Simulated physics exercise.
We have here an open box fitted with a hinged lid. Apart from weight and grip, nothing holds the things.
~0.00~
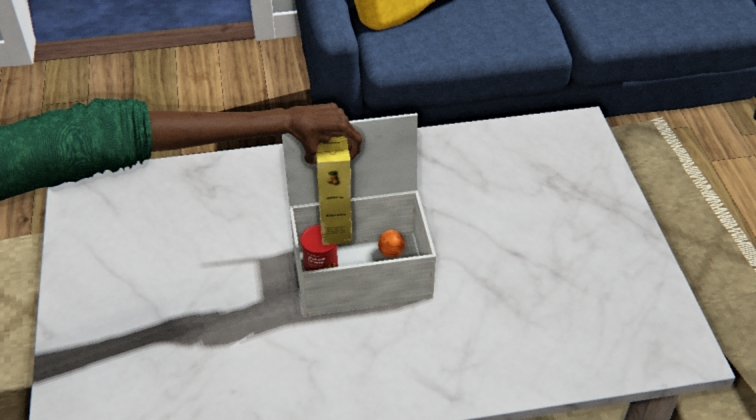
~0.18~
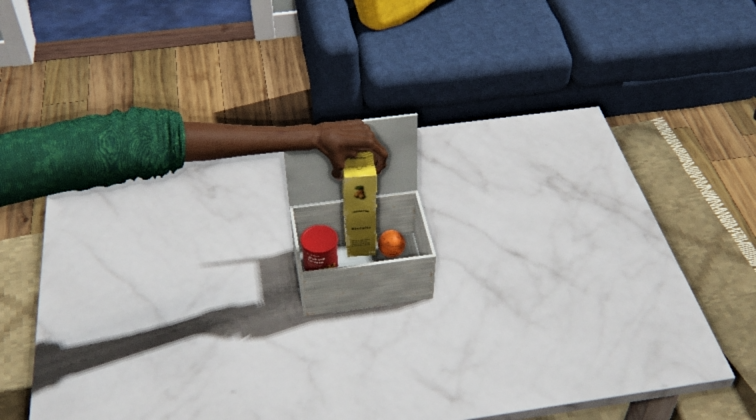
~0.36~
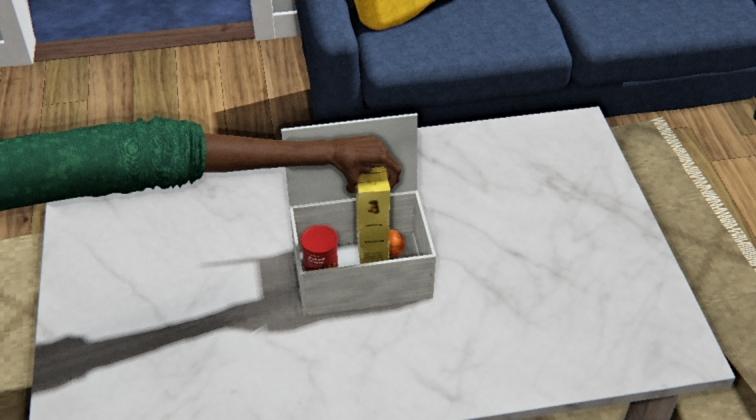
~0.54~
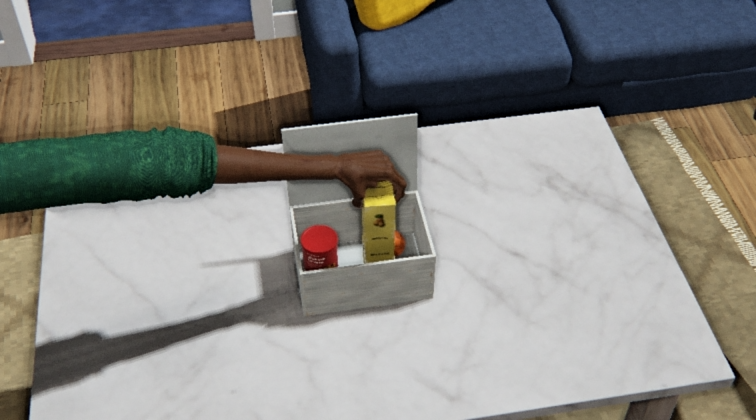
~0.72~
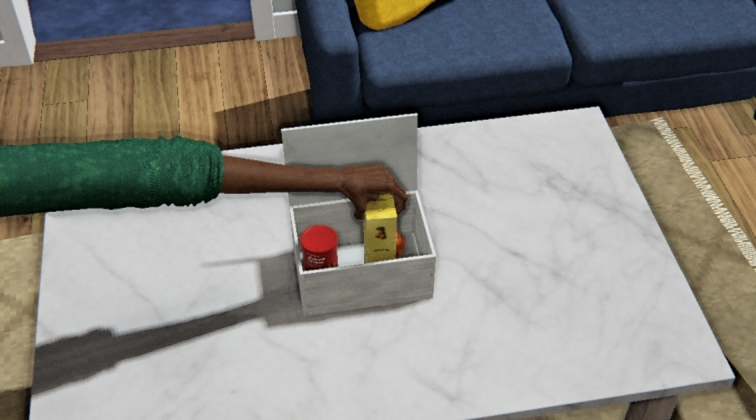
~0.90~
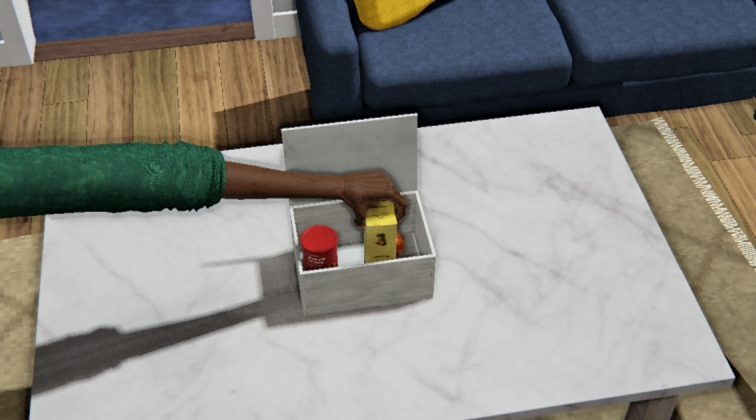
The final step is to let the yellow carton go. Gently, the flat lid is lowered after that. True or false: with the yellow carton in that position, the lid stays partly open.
True.
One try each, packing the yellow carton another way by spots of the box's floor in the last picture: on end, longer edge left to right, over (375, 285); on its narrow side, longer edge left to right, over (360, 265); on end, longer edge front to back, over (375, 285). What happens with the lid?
Okay, so first it doesn't close, then it closes properly, and last it doesn't close.
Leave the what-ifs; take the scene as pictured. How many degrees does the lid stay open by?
Measured angle - around 45°.
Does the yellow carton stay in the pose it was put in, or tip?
Once everything settles, the yellow carton keeps its original angle.
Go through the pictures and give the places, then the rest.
In the first frame, on its way; yellow carton (334, 191); orange ball (392, 244).
In the second frame, on its way; yellow carton (359, 205); orange ball (392, 244).
In the third frame, on its way; yellow carton (372, 219).
In the fourth frame, on its way; yellow carton (378, 231).
In the fifth frame, on its way; yellow carton (380, 243).
In the sixth frame, put in, still held; yellow carton (380, 249).
By 2.20 s, lid 78° above the rim.
By 2.70 s, lid 45° above the rim.
When it is over (6.5 s), lid 45° above the rim; all 3 as before. End places, in pixels of the last picture, yellow carton near (380, 249).
